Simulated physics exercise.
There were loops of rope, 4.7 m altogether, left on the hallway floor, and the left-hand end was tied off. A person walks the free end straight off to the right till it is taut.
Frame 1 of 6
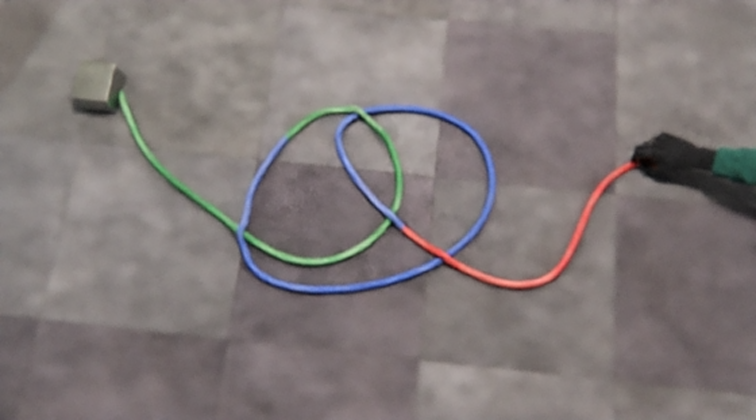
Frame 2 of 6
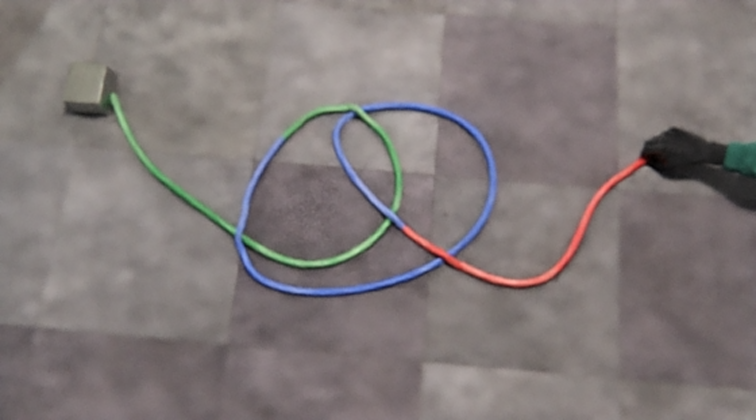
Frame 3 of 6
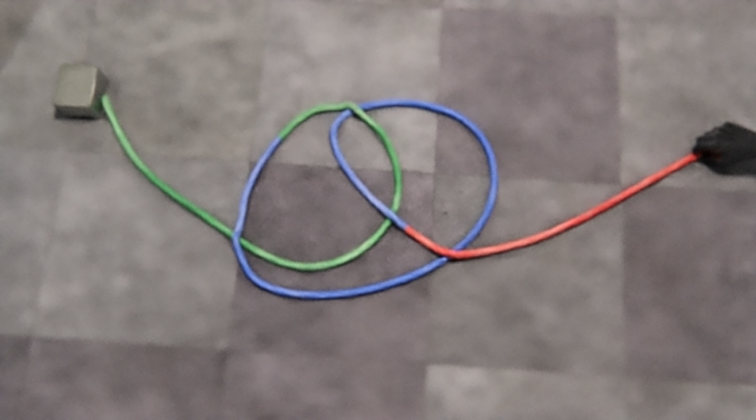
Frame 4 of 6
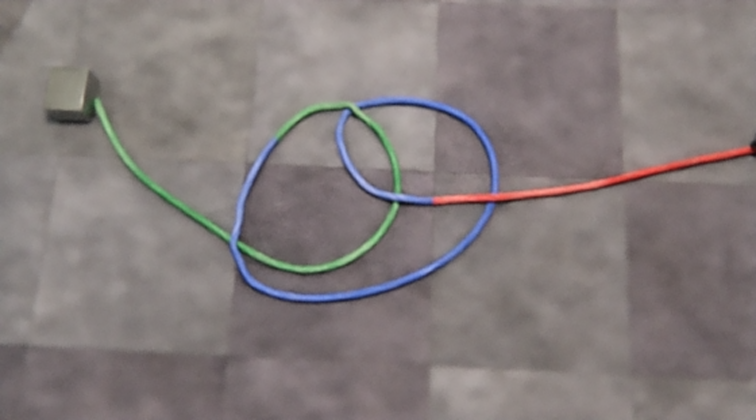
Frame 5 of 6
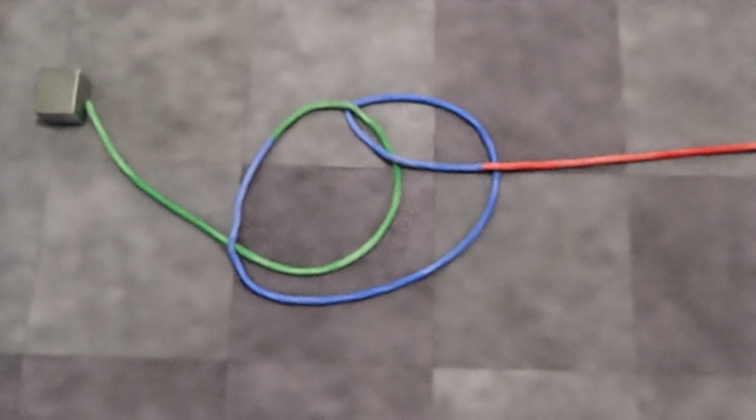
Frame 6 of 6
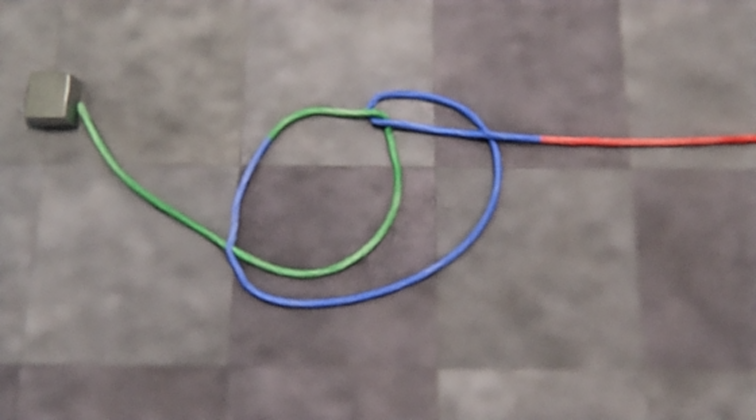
A black-gloved hand pulls the looped rope's red end right, straightening it and shrinking a loop.
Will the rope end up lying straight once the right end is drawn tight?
No, it ends in a knot.
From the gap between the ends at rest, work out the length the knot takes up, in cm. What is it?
Roughly 20 centimetres.
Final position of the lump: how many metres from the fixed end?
It ends up around 1.2 m along the rope.
Next, the ends are 2.8 m apart, loops still 50 cm across.
Then, the ends are 3.5 m apart, loops still 26 cm across.
After that, the ends are 4.3 m apart, loops still 25 cm across.
Later, the ends are 4.5 m apart, loops still 8 cm across.
At the end, the ends are 4.5 m apart, loops still 8 cm across.
